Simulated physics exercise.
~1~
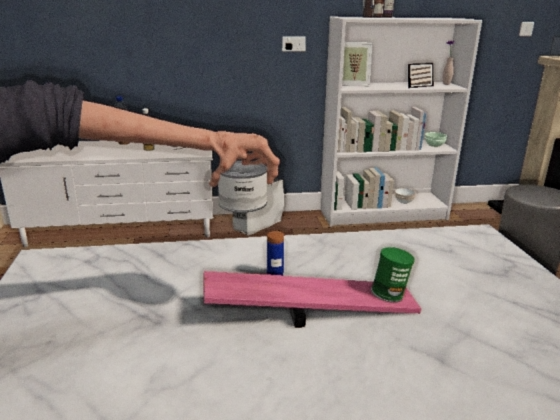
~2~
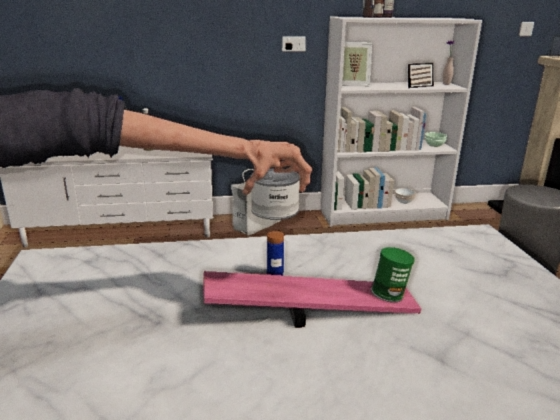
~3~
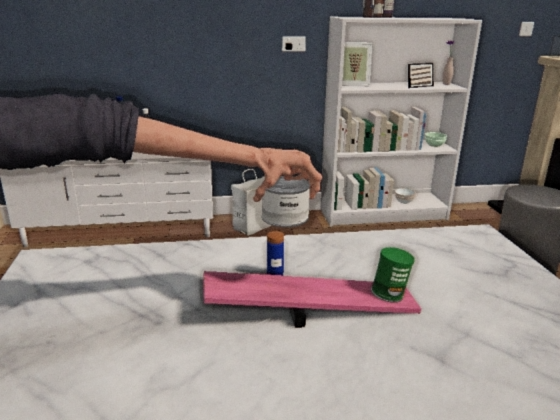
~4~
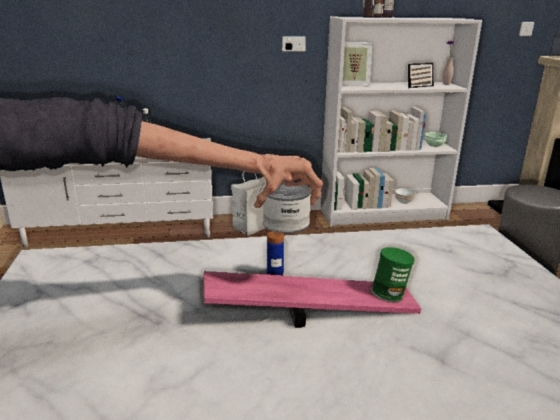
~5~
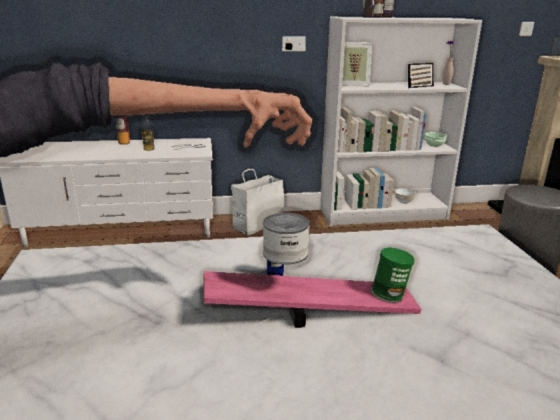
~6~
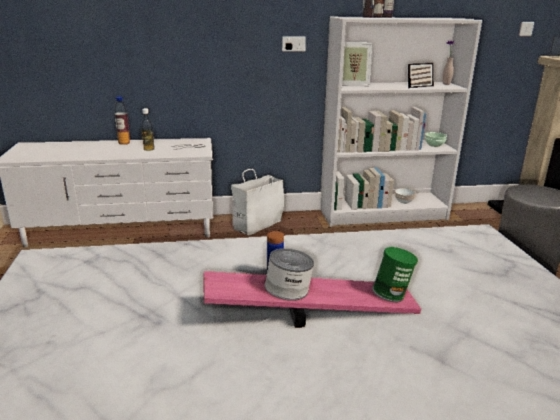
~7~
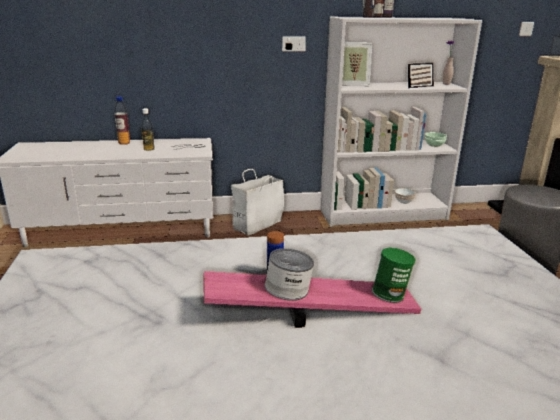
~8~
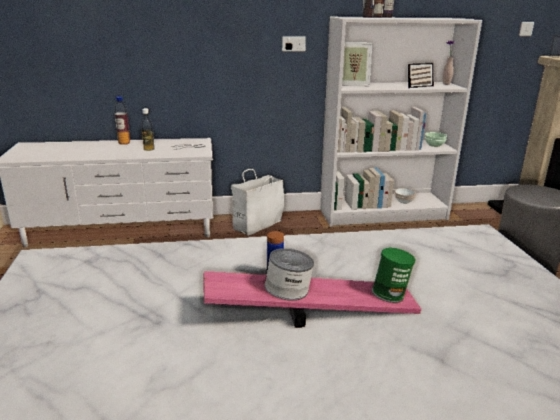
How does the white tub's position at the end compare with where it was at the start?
At the start the white tub was held in the air above the left part of the plank. By the end it was lower and farther right, resting on the pink plank near its middle.
